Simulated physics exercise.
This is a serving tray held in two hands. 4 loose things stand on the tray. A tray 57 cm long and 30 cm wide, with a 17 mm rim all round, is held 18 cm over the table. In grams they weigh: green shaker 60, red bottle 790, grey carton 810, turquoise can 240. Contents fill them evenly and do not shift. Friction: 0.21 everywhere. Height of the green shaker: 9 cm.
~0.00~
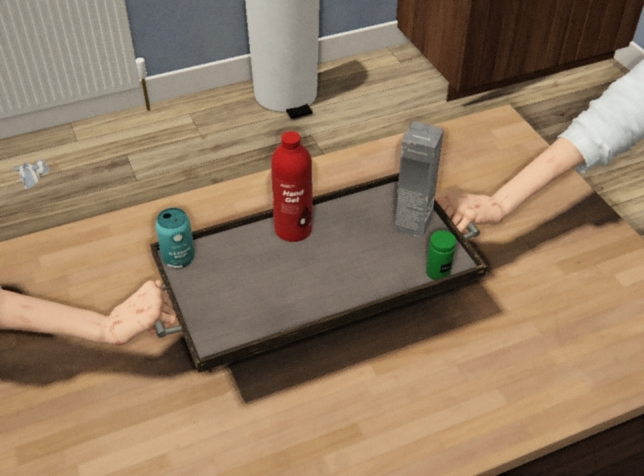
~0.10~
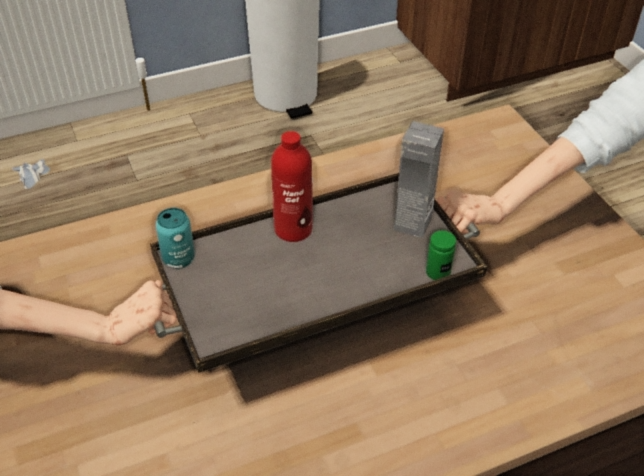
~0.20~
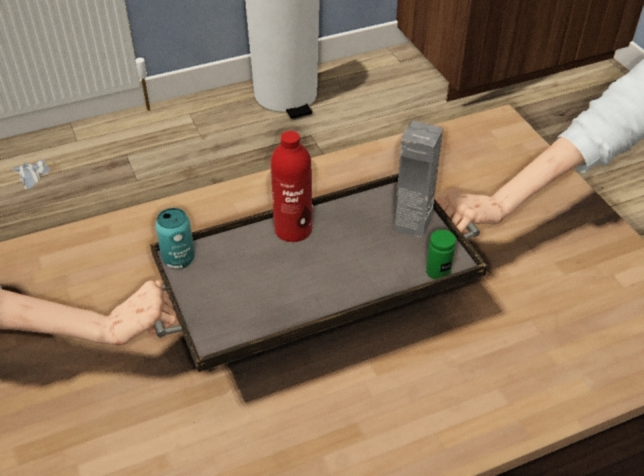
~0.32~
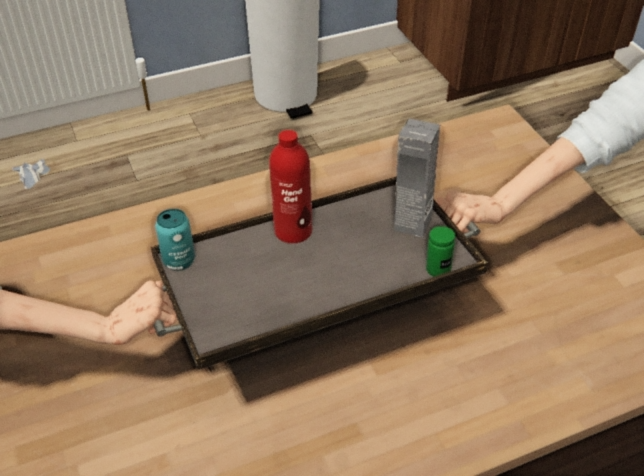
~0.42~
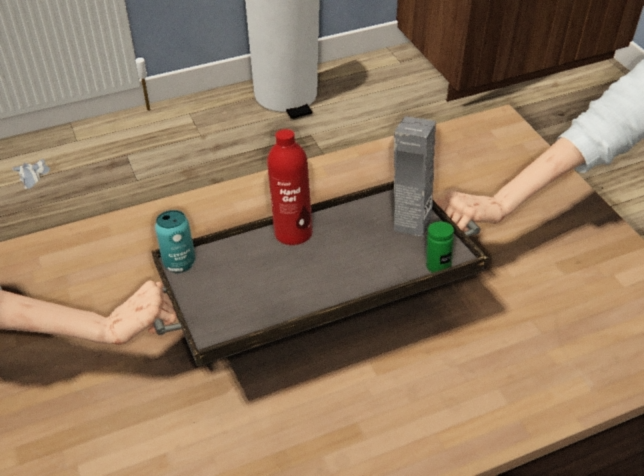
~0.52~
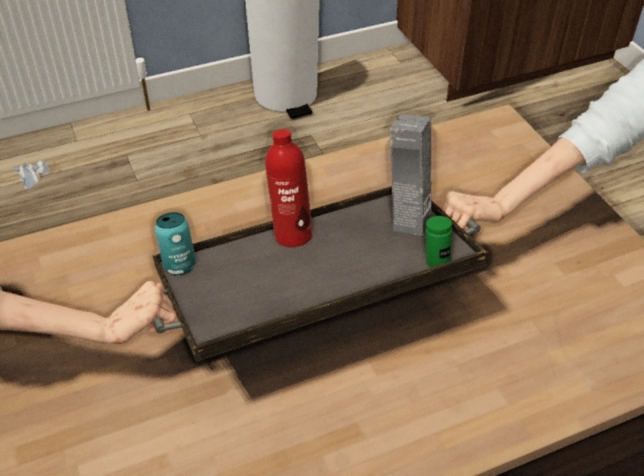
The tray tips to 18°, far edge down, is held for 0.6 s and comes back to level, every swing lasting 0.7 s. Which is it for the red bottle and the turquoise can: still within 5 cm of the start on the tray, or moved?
The red bottle keeps its place, the turquoise can keeps its place.
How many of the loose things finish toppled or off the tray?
2 of them.
By 0.92 s, tilt 18°, far edge down; red bottle rocked 4° off its seat near (283, 185); grey carton 9 cm from its spot; green shaker 7 cm from its spot.
By 1.22 s, tilt 18°, far edge down; grey carton now off the tray; green shaker 20 cm from its spot.
By 1.52 s, tilt 17°, far edge down; green shaker on its side.
By 1.82 s, tilt 6°, far edge down; green shaker now off the tray.
When it is over (2.6 s), off the tray, green shaker and grey carton; the other 2 within 5 cm of the start. In the last view, red bottle near (290, 182), turquoise can near (174, 236).
